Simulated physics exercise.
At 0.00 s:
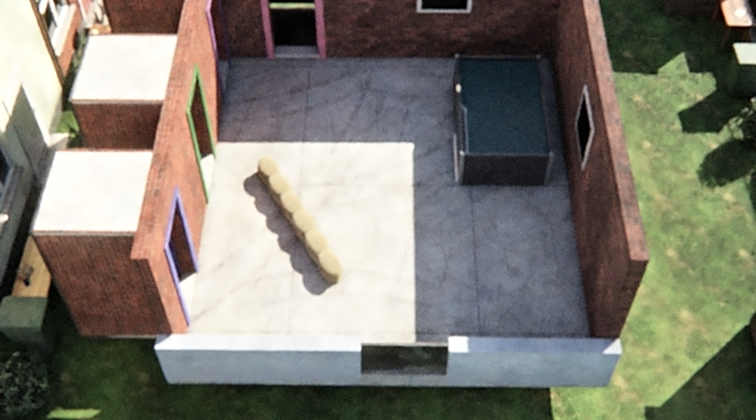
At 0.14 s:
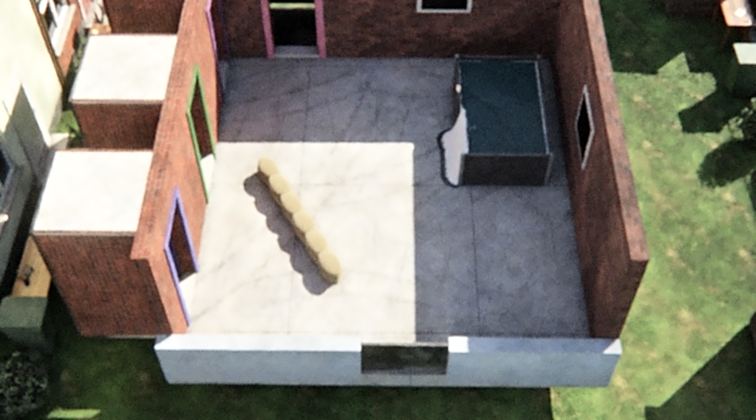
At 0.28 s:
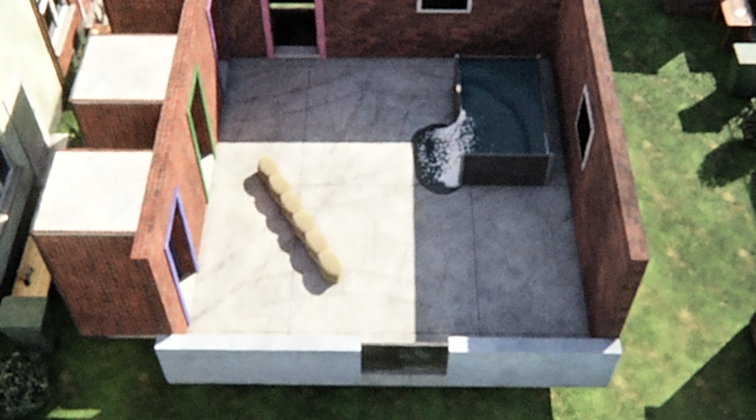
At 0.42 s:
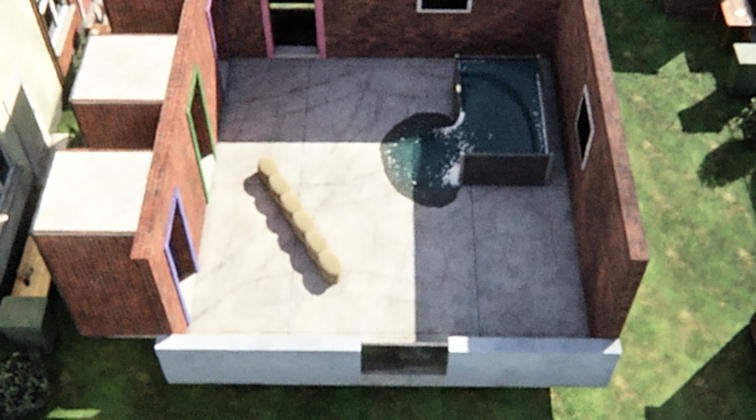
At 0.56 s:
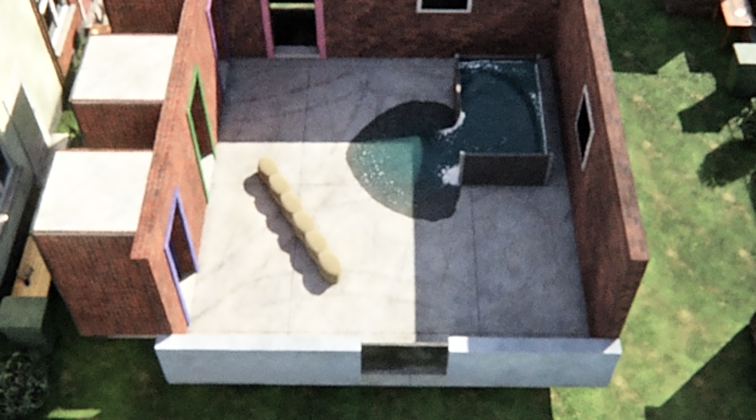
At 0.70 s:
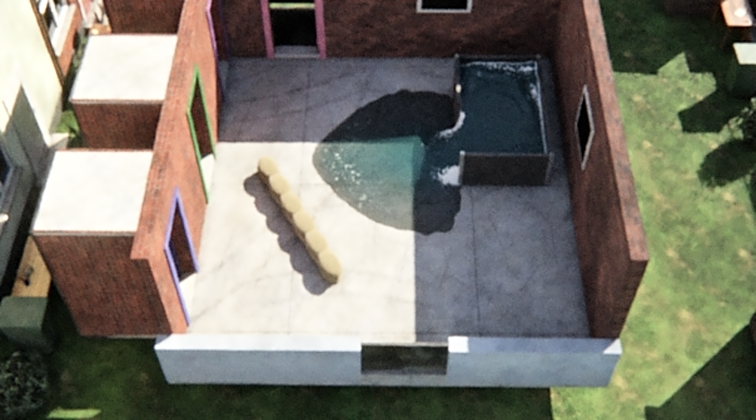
A brick-walled yard with a dark water tank in its back right corner sat still, then water burst from the tank's left side and spread leftward across the pale floor toward a row of sandbags.
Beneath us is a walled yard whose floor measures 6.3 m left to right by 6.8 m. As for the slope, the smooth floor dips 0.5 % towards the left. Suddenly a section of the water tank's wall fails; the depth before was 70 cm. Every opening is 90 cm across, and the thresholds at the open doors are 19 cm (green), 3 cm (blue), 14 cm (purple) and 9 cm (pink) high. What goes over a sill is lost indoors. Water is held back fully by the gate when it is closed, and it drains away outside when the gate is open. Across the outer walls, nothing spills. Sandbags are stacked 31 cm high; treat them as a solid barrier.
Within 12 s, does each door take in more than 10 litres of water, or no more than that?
Result: The green door never breaches the limit. The blue door breaches the limit. The purple door breaches the limit. The pink door breaches the limit.
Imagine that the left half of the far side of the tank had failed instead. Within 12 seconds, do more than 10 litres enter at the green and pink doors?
Result against the limit at green: Limit held; result at pink: Limit held.
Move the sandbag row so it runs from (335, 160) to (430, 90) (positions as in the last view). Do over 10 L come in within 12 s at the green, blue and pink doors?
So green comes out low enough, blue comes out too high and pink comes out low enough.
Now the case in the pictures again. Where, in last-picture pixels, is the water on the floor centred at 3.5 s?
The water's centre is around (374, 154).
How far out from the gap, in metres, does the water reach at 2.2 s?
That works out near 5.0 m.
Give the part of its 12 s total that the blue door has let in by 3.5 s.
Share by then: ~ 0 %.
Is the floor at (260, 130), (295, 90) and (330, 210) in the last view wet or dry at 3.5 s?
In turn: Flooded, under water, flooded.
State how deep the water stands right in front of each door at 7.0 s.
Door by door, in cm: Green reads 8, blue reads 5, purple reads 12, pink reads 11.
After 1.4 s water covers 30 % of the floor and is deepest (38 cm) near (455, 165); green door not reached, blue door not reached, purple door not reached, pink door not reached.
After 2.2 s water covers 40 % of the floor and is deepest (30 cm) near (221, 120); green door 8 cm at the sill, 0 L in, blue door not reached, purple door 17 cm at the sill, 0 L in, pink door 6 cm at the sill, 0 L in.
After 3.5 s water covers 55 % of the floor and is deepest (34 cm) near (231, 60); green door 7 cm at the sill, 0 L in, blue door 1 cm at the sill, 0 L in, purple door 22 cm at the sill, 14 L in, pink door 14 cm at the sill, 3 L in.
After 7.0 s water covers 85 % of the floor and is deepest (16 cm) near (533, 61); green door 8 cm at the sill, 0 L in, blue door 5 cm at the sill, 2 L in, purple door 12 cm at the sill, 63 L in, pink door 11 cm at the sill, 24 L in.
After 12.0 s water covers 95 % of the floor and is deepest (10 cm) near (413, 61); green door 5 cm at the sill, 0 L in, blue door 7 cm at the sill, 44 L in, purple door 6 cm at the sill, 63 L in, pink door 5 cm at the sill, 29 L in.
